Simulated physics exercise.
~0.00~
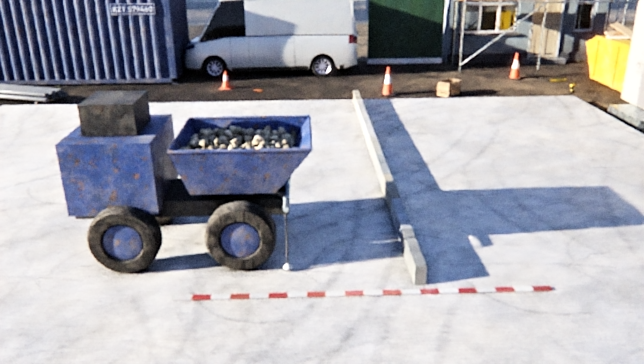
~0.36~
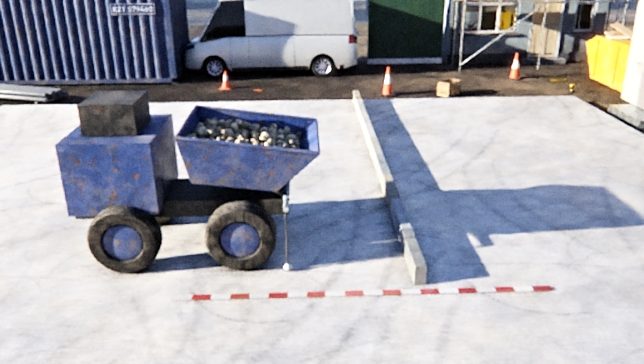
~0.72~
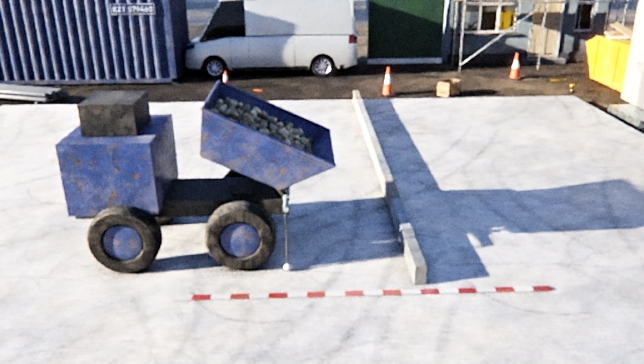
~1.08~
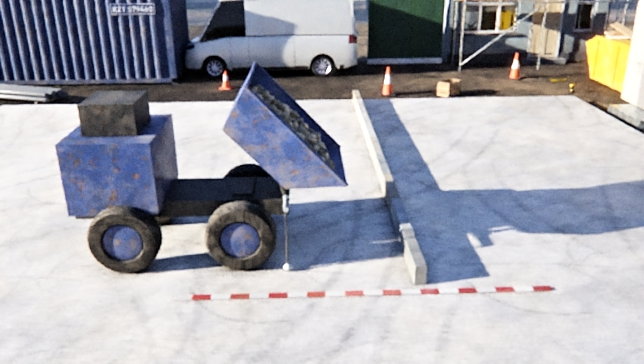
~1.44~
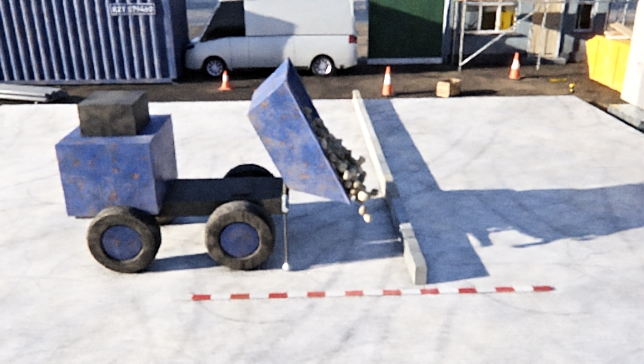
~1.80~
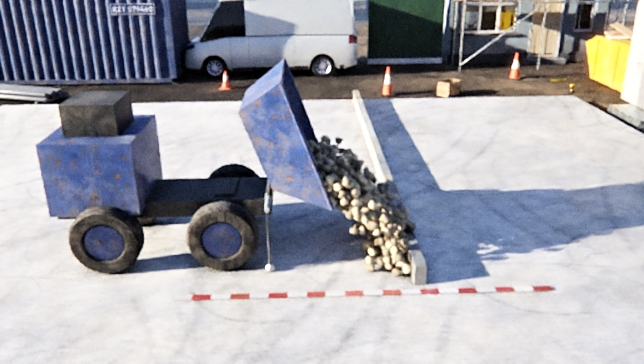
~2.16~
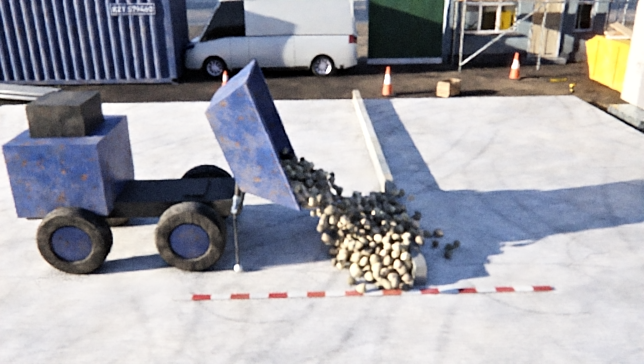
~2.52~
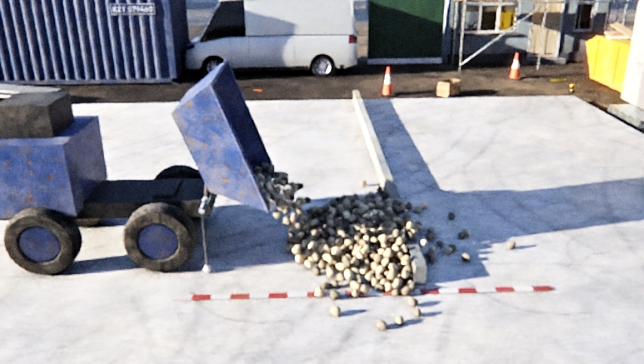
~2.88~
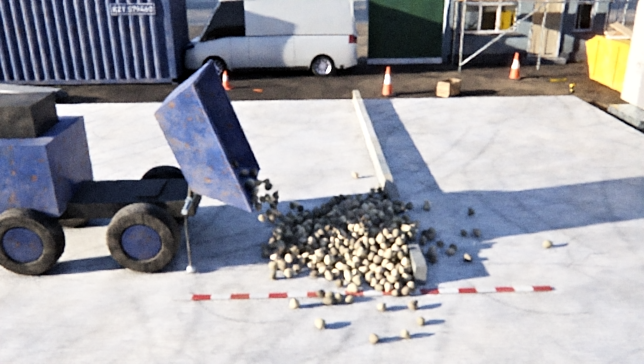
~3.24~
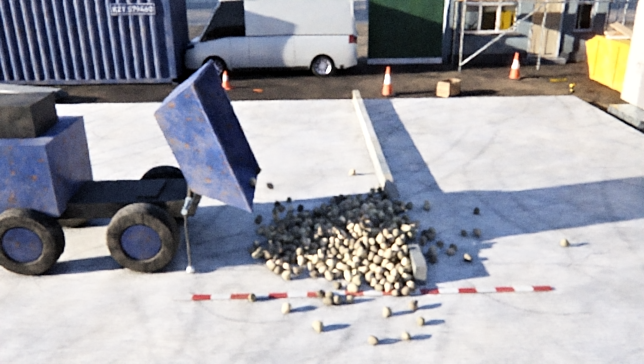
A small blue dumper with black wheels stands at the left of a pale paved yard, seen from slightly above, its skip full of pale rounded stones. A low grey kerb runs across to its right, with a red-and-white striped staff in front and a container, white van and orange cones behind. The skip tips steeply to the right, and stones begin pouring out towards the kerb. The dumper rolls back left as they spread into a heap. It stops with its skip raised and empty, most stones piled against the kerb and a few scattered beyond.
